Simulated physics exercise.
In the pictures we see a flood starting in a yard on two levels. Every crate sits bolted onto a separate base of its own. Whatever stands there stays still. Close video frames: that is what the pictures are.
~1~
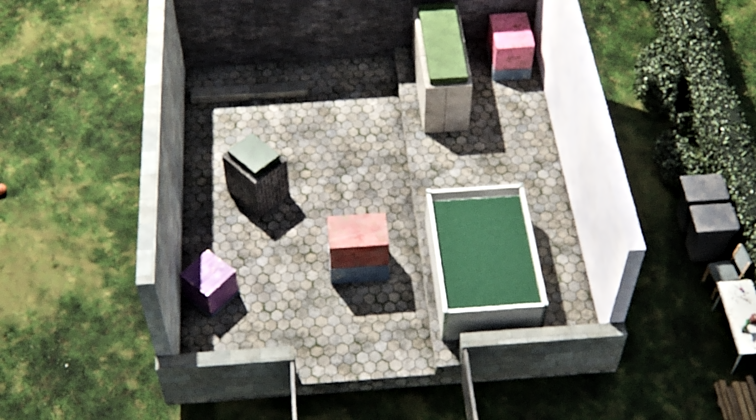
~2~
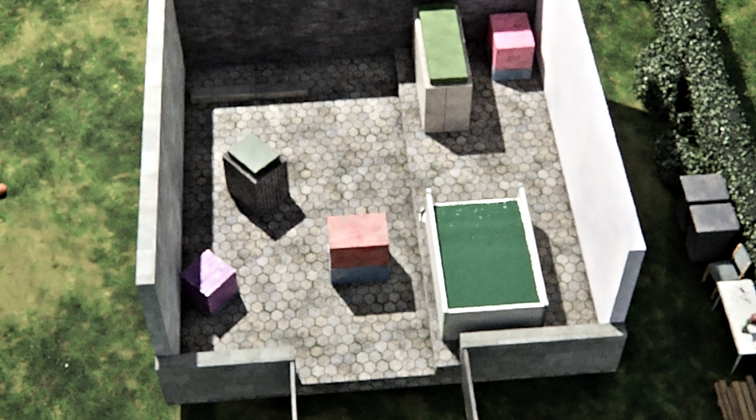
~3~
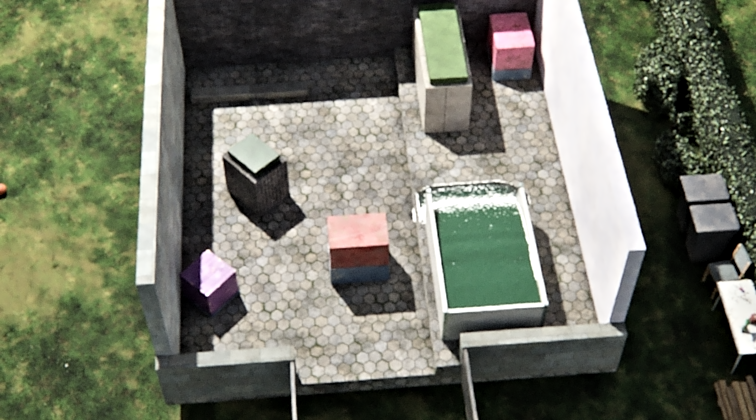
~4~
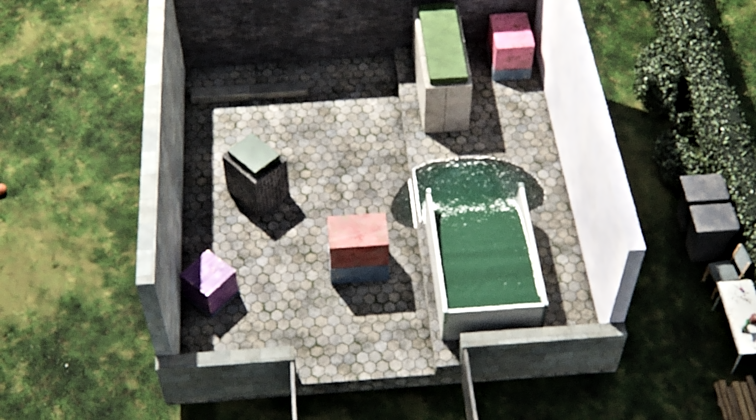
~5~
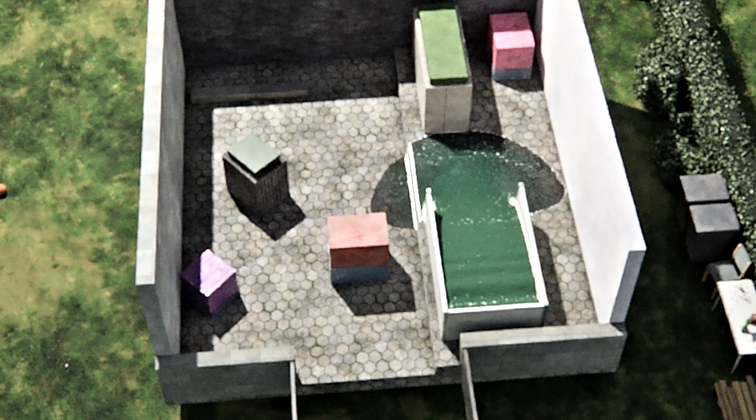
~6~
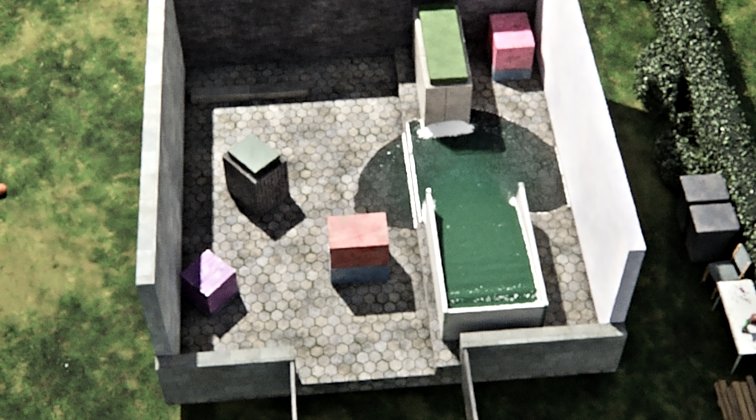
Green water sat still in an open white-walled tank in a paved yard, then poured out through its far side and spread across the paving in a widening fan, reaching the green-topped block.
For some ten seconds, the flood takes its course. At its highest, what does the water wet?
At the end, the purple crate doesn't remain clear of the water all along, the pink crate doesn't remain clear of the water all along, the red crate remains clear of the water all along.
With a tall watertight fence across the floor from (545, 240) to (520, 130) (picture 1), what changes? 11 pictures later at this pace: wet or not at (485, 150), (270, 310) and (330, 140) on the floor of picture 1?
Outcome by spot, in order - watered, unwatered, watered.
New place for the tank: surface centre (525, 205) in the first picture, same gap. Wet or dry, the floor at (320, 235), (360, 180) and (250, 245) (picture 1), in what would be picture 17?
The first spot is not reached, the second inundated, and the third not reached.
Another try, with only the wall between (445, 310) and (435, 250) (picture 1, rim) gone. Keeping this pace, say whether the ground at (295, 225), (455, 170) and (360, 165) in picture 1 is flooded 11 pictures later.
Point by point: Unwetted, unwetted, unwetted.
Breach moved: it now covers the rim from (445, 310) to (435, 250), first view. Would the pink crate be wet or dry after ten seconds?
The pink crate is not reached.
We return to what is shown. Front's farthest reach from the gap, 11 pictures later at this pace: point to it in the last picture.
At roughly (253, 65).
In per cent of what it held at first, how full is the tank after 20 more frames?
I'd put it close to 20 percent.
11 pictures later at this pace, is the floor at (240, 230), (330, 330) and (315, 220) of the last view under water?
Status by point, in sequence: Unwetted; unwetted; unwetted.
A moment on, water covers 30 % of the floor; the purple crate not reached, the pink crate water round its plinth, the red crate not reached.
Next, water covers 40 % of the floor; the purple crate not reached, the pink crate water round its plinth, the red crate not reached.
Then, water covers 50 % of the floor; the purple crate not reached, the pink crate water round its plinth, the red crate not reached.
Later, water covers 70 % of the floor; the purple crate water round its plinth, the pink crate water round its plinth, the red crate not reached.
In the end, water covers 90 % of the floor; the purple crate was topped, the pink crate was topped, the red crate stayed above the water.
